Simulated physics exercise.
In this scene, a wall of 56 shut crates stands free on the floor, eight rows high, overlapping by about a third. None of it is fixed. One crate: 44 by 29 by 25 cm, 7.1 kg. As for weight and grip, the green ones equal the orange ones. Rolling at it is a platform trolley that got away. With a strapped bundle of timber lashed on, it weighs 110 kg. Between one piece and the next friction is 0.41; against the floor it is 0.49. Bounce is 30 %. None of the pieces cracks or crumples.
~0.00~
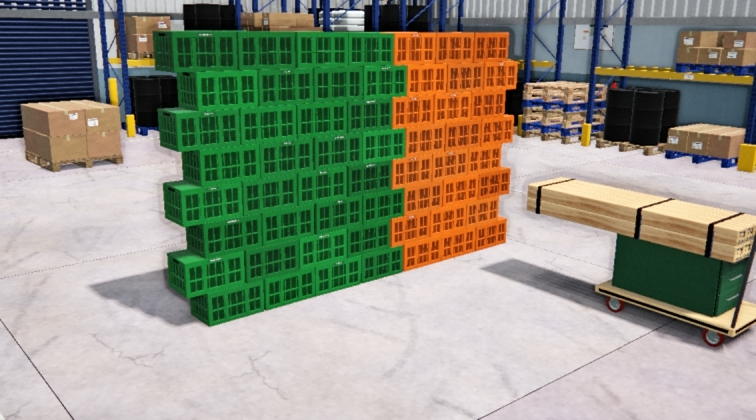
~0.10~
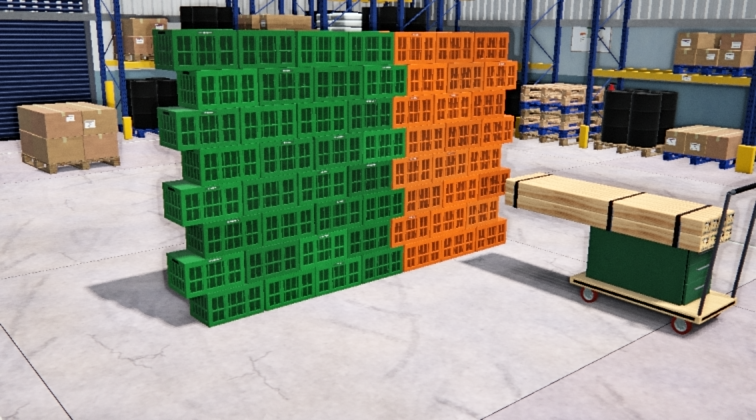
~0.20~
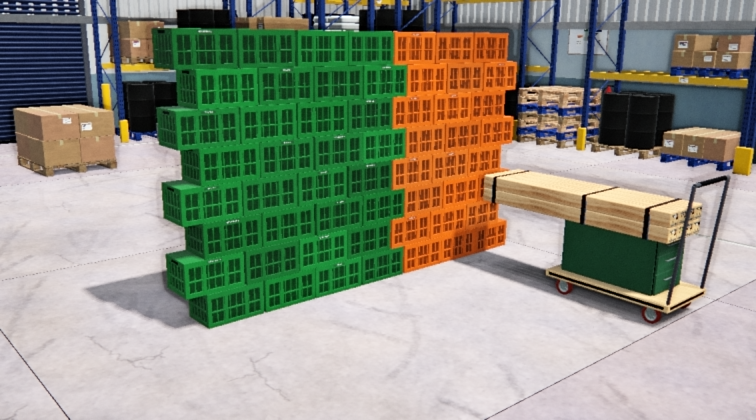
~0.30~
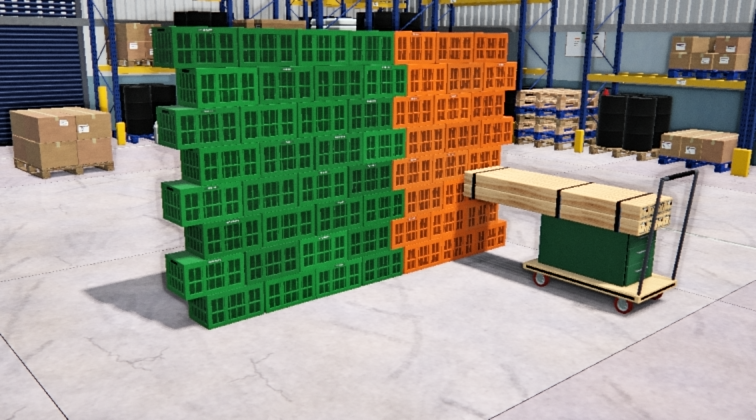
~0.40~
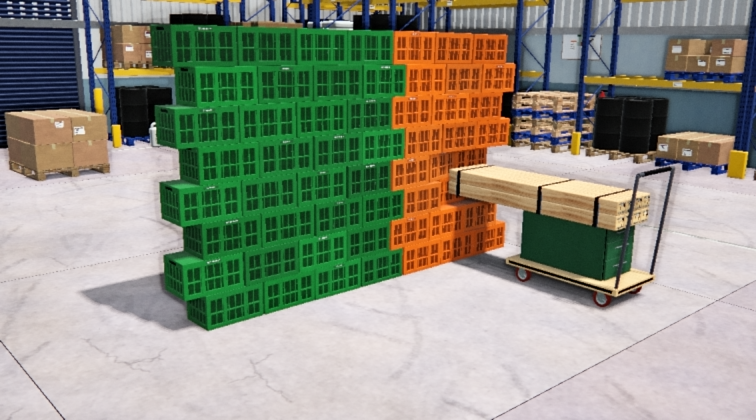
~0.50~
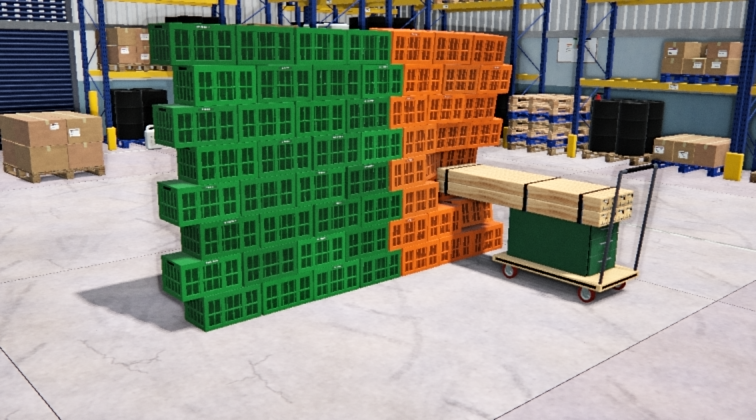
Wall of stacked green and orange crates standing in a warehouse as a timber-laden trolley rolls left into its orange end, shifting crates.
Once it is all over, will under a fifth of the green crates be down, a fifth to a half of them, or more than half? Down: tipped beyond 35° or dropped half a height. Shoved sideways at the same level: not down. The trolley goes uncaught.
Under a fifth.
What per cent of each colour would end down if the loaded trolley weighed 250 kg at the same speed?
You'd get orange at 50 and green at 0 per cent down.
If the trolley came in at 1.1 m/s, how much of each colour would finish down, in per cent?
Down at the end: Orange 0 per cent, green 0 per cent.
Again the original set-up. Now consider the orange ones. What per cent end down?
Of the orange ones, 60 per cent finish down.
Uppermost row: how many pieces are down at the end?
Top row tally: 3.
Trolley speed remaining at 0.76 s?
Speed: Near 0.8 m/s.
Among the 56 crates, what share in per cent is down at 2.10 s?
At that instant, 25 percent.
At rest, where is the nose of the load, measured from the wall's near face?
Roughly 90 centimetres past it.
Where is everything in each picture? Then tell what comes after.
In the first frame (each place is the centre of the face we see best; the camera moves round a little), load (533, 193) 73 cm short of the wall; top green crate (372, 49); top orange crate (492, 48); all as stacked.
In the second frame, load (511, 188) 50 cm short of the wall; top green crate (372, 49).
In the third frame, load (489, 184) 26 cm short of the wall; top green crate (372, 48).
In the fourth frame, load (469, 180) 36 mm short of the wall; top green crate (372, 48).
In the fifth frame, load (454, 177) 14 cm into the wall's line; top green crate (371, 48); 7 have shifted.
In the sixth frame, load (442, 176) 27 cm into the wall's line; top green crate (370, 47); top orange crate (490, 51) tilted 6°; 18 have shifted.
By 0.76 s, load 52 cm past the wall's line, still rolling; none of the 32 green crates down (6 of 56 in all colours); top green crate moved 35 mm; top orange crate tilted 20°, 13 cm lower.
By 1.26 s, load 86 cm past the wall's line, still rolling; none of the 32 green crates down (12 of 56 in all colours); top green crate moved 40 mm; top orange crate on its side.
By 2.10 s, load 90 cm past the wall's line, still rolling; none of the 32 green crates down (15 of 56 in all colours); top green crate moved 44 mm; top orange crate on its side.
When it is over (3.9 s), load 91 cm past the wall's line, stopped; none of the 32 green crates down (15 of 56 in all colours); top green crate moved 41 mm; top orange crate on its side. That is 0 per cent. In pixels of the last frame, middles, top green crate near (354, 47), top orange crate near (571, 211).
